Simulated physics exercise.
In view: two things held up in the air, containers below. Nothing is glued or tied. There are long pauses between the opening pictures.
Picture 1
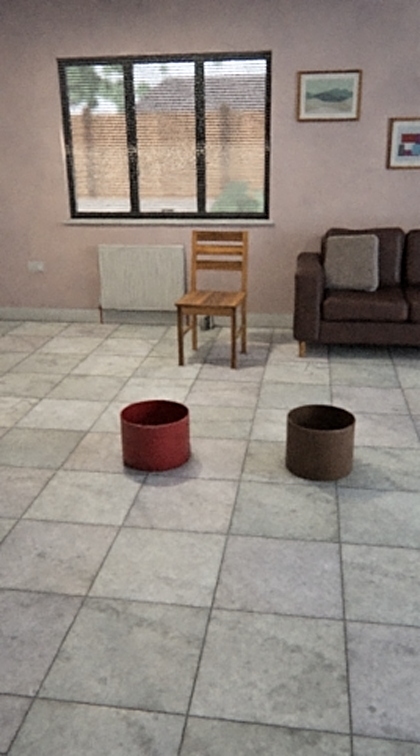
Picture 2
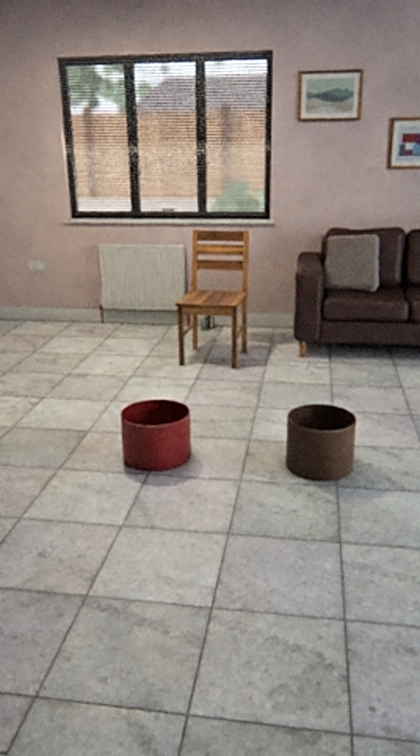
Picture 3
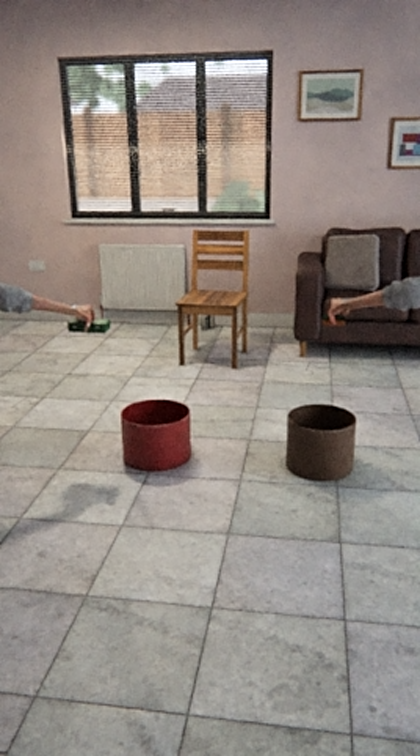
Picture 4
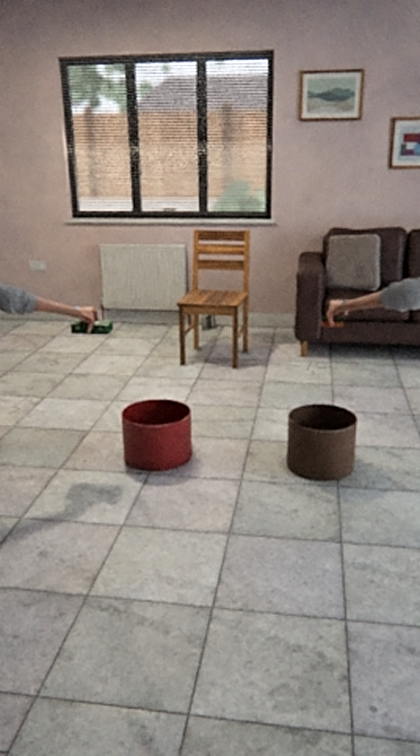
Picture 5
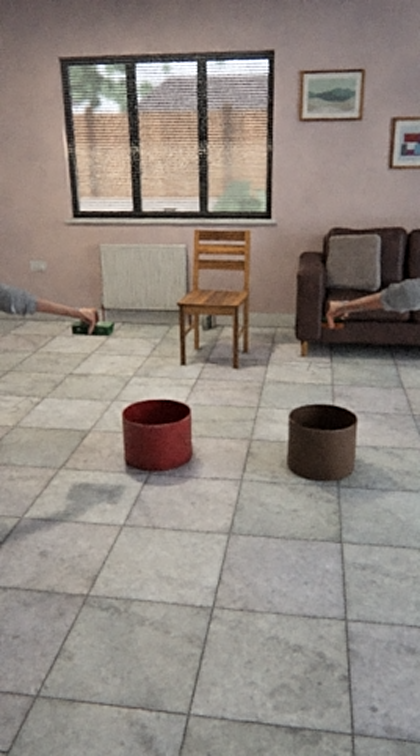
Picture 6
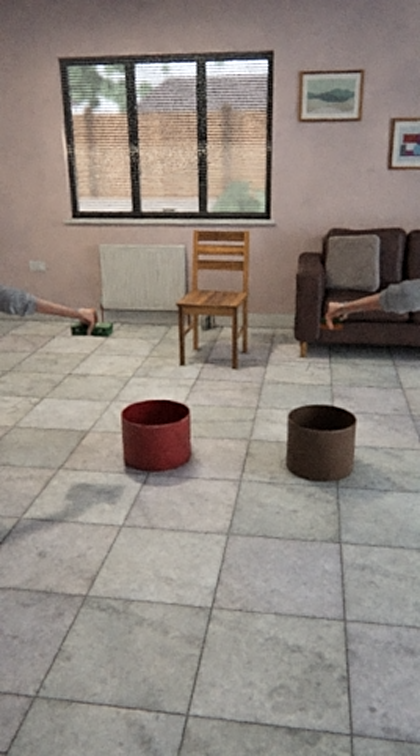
Two arms in grey sleeves appear at the left and right edges of a room with pale tiled floor and pinkish walls, seen from a fixed, slightly raised view. The left hand holds a small green object and the right a small orange one, above and behind a red bucket and a brown bucket, with a wooden chair, window and dark sofa beyond. Once in view, both hands barely shift, while the buckets stay still.
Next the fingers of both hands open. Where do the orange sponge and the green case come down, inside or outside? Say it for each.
In the end the orange sponge drops into the container, the green case ends up outside.
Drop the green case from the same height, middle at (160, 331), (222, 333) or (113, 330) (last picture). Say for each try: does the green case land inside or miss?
In turn it is caught; misses; falls beside it.
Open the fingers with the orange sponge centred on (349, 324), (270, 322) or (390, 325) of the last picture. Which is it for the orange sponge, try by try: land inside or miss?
One after another: It lands inside; is not caught; lands outside.
Then, 0.26 s later than the last frame, orange sponge dropping near (329, 373); green case dropping near (96, 376).
Then, 0.48 s later than the last frame, orange sponge fallen near (325, 451); green case fallen near (100, 437).
When it is over, the orange sponge lands inside, near (324, 461); the green case misses, near (101, 448).
